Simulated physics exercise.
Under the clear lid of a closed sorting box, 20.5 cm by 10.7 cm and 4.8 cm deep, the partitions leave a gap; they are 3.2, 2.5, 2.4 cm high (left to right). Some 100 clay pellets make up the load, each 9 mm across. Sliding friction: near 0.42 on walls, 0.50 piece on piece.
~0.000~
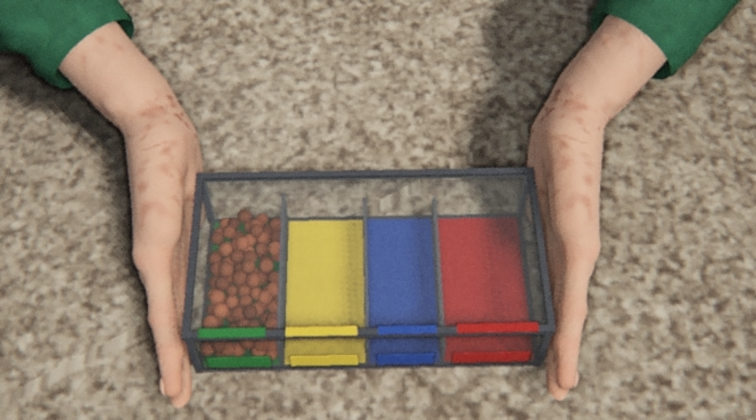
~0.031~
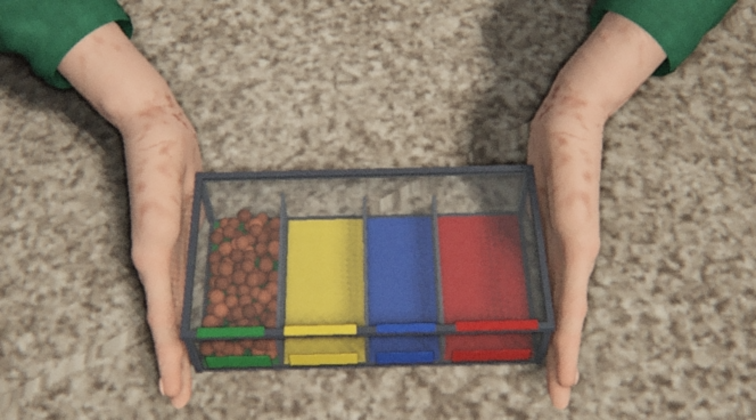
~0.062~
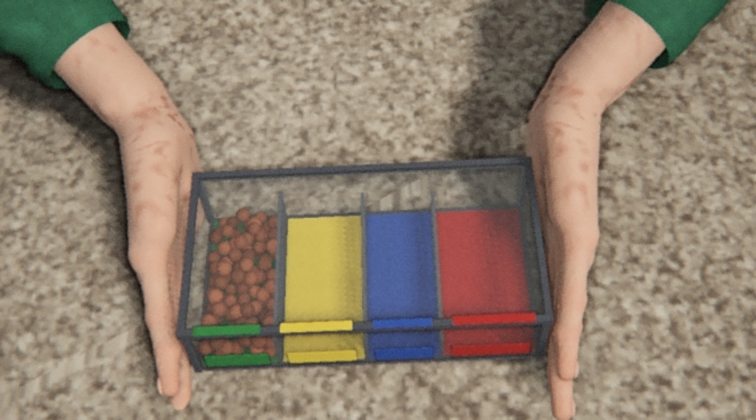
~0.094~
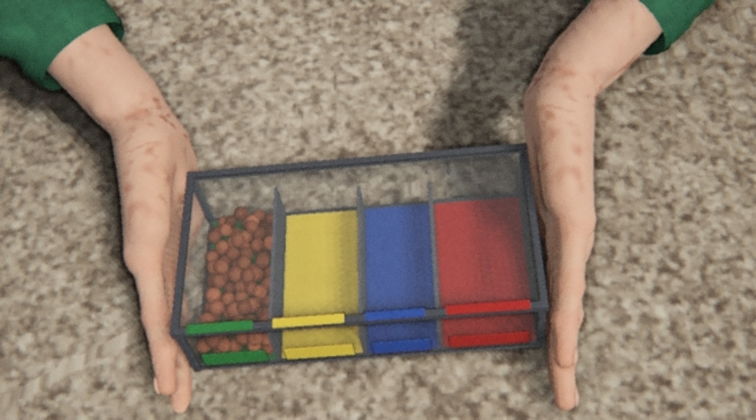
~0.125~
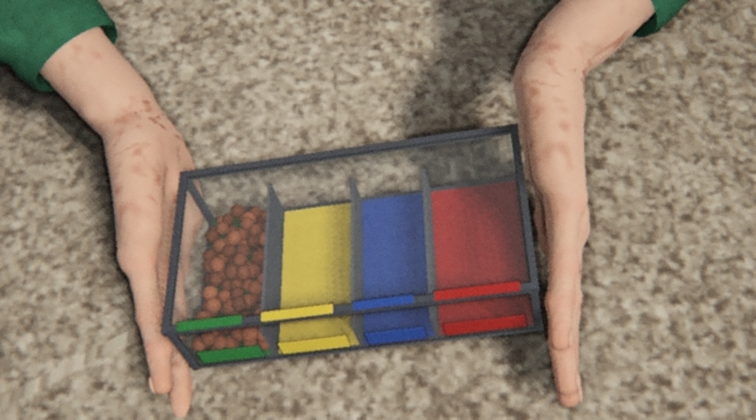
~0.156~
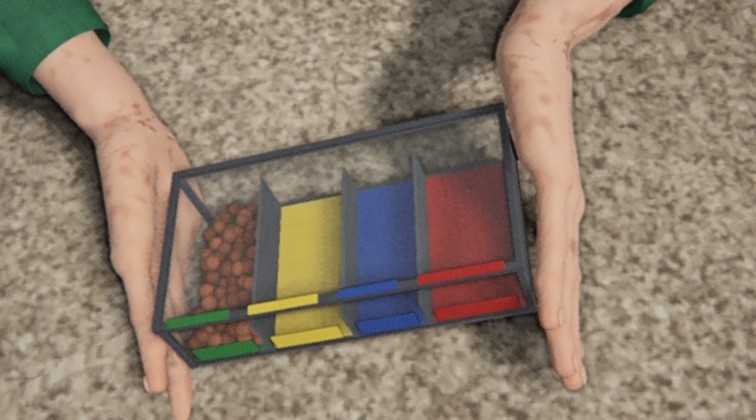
The clip opens on two hands in green sleeves holding a clear, closed box with green, yellow, blue and red sections, reddish-brown balls filling the green one at left. The hands then tilt it moderately, its right side rising, while the balls stay in the left section.
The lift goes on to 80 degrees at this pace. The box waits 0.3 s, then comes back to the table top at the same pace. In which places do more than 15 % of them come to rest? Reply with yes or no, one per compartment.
Red compartment no, blue compartment no, green compartment yes, yellow compartment no.
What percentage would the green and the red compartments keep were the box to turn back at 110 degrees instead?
Then green would hold 100 percent and red 0 percent.
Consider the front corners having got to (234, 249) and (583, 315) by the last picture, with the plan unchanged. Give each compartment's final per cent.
Red 25, blue 5, green 65, yellow 10.
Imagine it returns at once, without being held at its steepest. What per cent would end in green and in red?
In that case green 100, red 0.
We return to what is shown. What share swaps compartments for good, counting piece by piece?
0 per cent, roughly.
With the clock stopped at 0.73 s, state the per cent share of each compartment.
Red 0; blue 0; green 100; yellow 0.
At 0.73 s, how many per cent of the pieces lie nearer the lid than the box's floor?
About 10 per cent.
After 0.73 s, tilt 80 degrees; green 100 %.
After 1.11 s, tilt 46 degrees; green 100 %.
After 1.57 s, tilt 0 degrees; green 100 %.
In the end, at 2.0 s, red 0 %, blue 0 %, green 100 %, yellow 0 %.
